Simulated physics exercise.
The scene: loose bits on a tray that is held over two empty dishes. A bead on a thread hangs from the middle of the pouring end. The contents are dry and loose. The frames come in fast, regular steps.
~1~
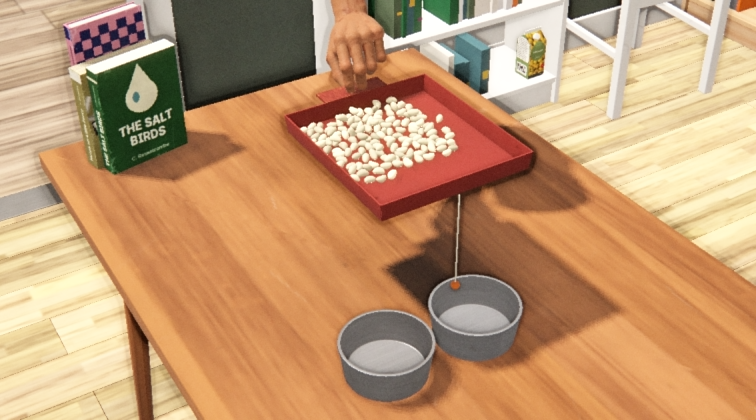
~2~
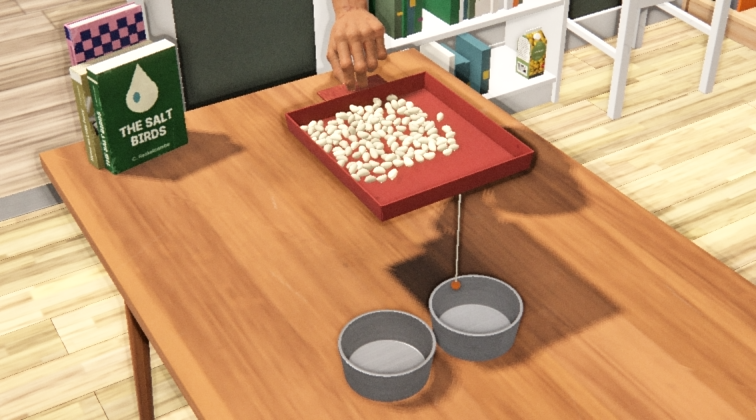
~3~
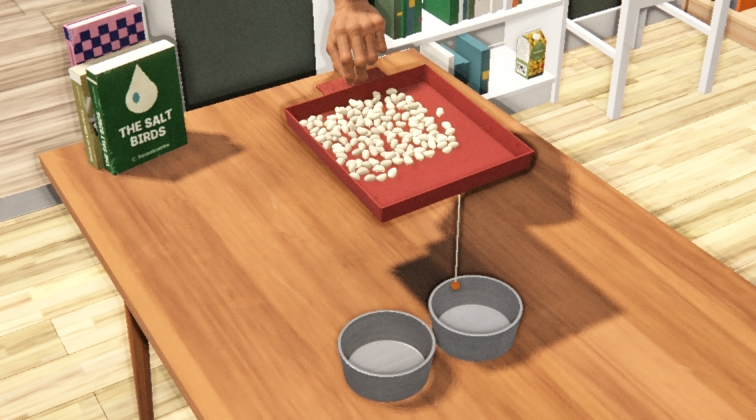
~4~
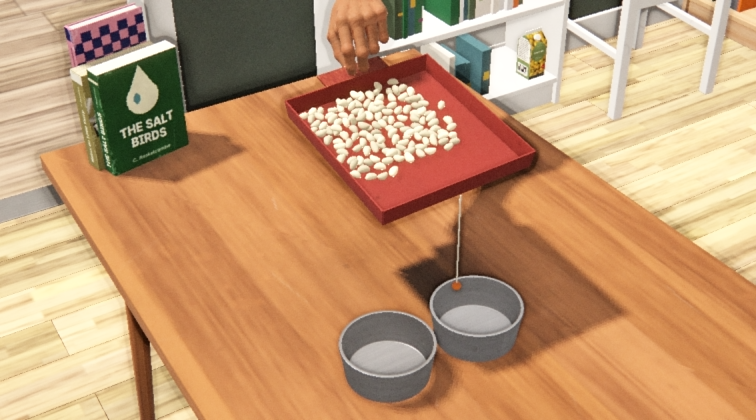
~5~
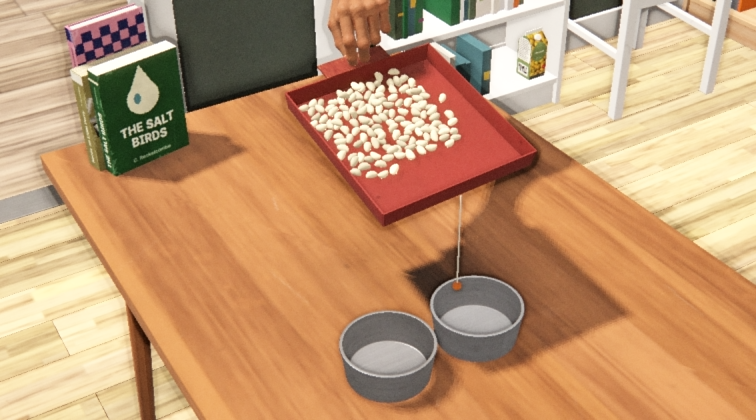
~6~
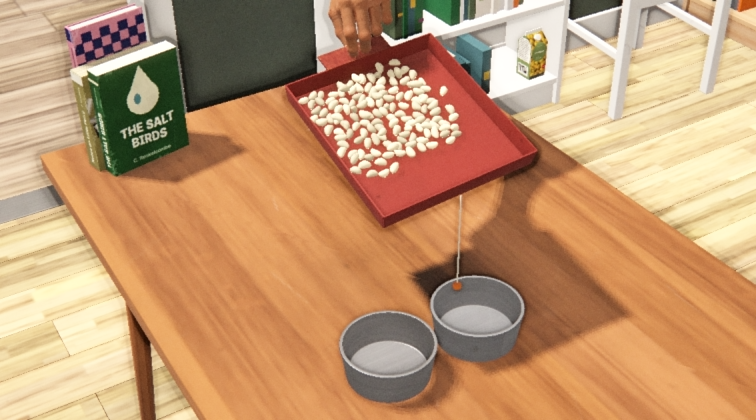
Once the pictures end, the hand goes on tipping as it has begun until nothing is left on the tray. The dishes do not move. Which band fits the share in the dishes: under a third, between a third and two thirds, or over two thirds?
Together they catch more than two thirds.
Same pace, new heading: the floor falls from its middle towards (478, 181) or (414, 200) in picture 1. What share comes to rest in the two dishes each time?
Near 40 % and 80 %.
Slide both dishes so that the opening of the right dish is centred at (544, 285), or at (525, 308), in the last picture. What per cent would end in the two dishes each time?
First some 40, then 70 per cent.
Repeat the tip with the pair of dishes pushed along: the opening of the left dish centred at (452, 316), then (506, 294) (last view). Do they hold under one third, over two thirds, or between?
First the middle third, then under a third.
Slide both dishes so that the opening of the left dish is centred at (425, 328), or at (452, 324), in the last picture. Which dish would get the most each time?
One: The left one. Two: The left one.
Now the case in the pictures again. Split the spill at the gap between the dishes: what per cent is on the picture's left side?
It comes to 20 per cent or so.
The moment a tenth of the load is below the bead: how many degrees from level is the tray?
Roughly 80°.
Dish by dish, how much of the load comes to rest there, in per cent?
Left dish: 60 %, right dish: 20 %.
Shortly afterwards, tray tipped steeply; all but a few on the tray; only a few in the air.
Next, tray tipped right over; the bulk on the tray; a little in the left dish; a little outside both; only a few in the air.
Some moments later, tray tipped past a quarter turn; near two thirds in the left dish; a little in the right dish; near a quarter outside both.
In the end, tray tipped past a quarter turn; near two thirds in the left dish; a little in the right dish; near a quarter outside both.
